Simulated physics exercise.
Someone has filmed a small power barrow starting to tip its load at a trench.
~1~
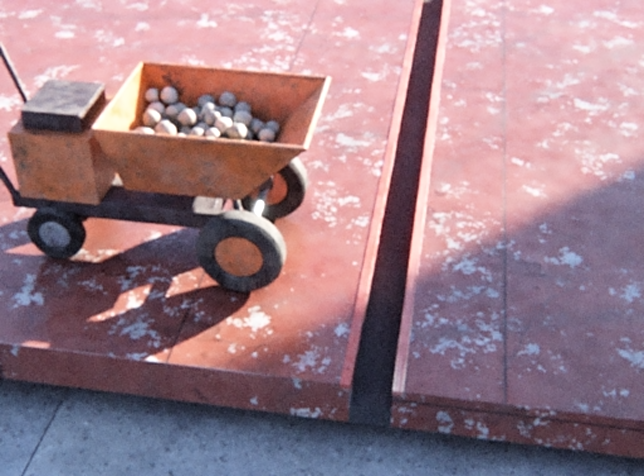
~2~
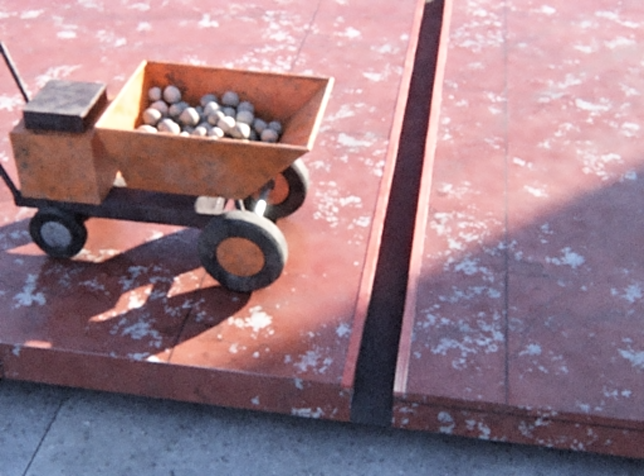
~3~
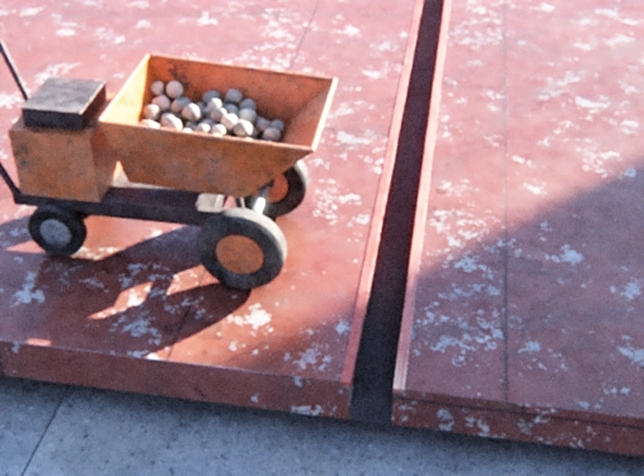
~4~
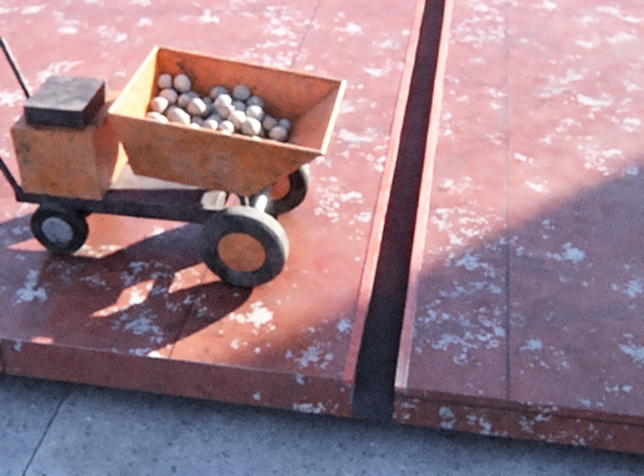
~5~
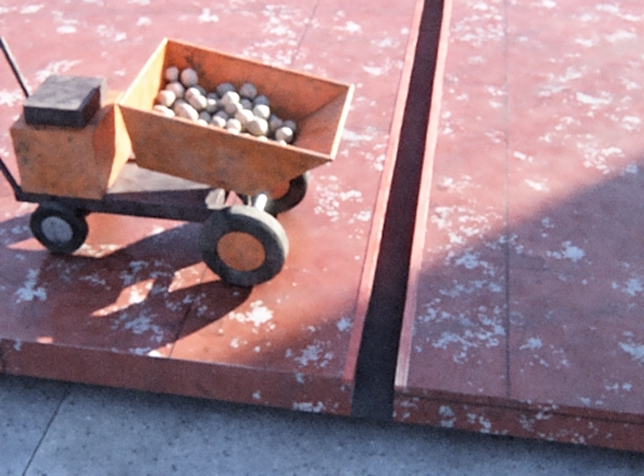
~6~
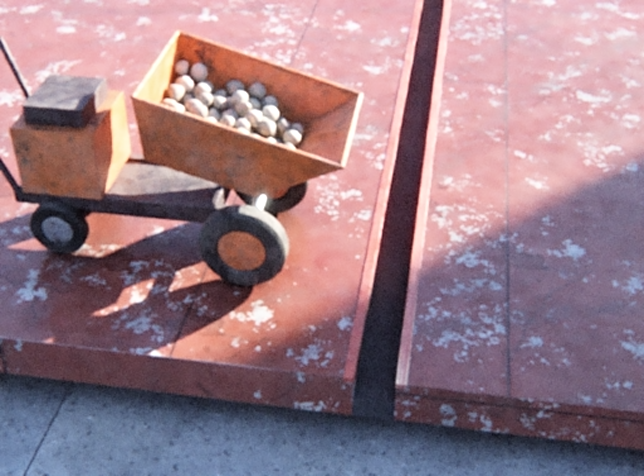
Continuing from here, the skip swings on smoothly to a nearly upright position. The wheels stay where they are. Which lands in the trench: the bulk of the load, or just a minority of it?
I expect the trench to not get most of the load.
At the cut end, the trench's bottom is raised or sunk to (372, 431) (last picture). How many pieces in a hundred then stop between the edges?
That would give roughly 50 percent.
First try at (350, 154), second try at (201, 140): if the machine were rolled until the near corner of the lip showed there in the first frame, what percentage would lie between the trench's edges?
Result: 0 in a hundred, then 30 in a hundred.
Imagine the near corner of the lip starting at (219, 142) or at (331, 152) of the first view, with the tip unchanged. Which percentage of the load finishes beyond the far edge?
In order, close to 0 and 80 in a hundred.
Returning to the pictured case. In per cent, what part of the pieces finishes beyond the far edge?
Result: Close to 50 %.
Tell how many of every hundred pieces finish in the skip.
Estimate: Near 25 %.
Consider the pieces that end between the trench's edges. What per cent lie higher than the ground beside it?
30 %, roughly.
Shortly afterwards, skip tipped steeply; the whole lot in the skip.
Next, skip tipped steeply; the bulk in the skip; a little in or heaped over the trench; a little beyond it.
Some moments later, skip tipped right over; near a quarter in the skip; near a quarter in or heaped over the trench; near half beyond it.
In the end, skip tipped right over; near a quarter in the skip; near a quarter in or heaped over the trench; near half beyond it.
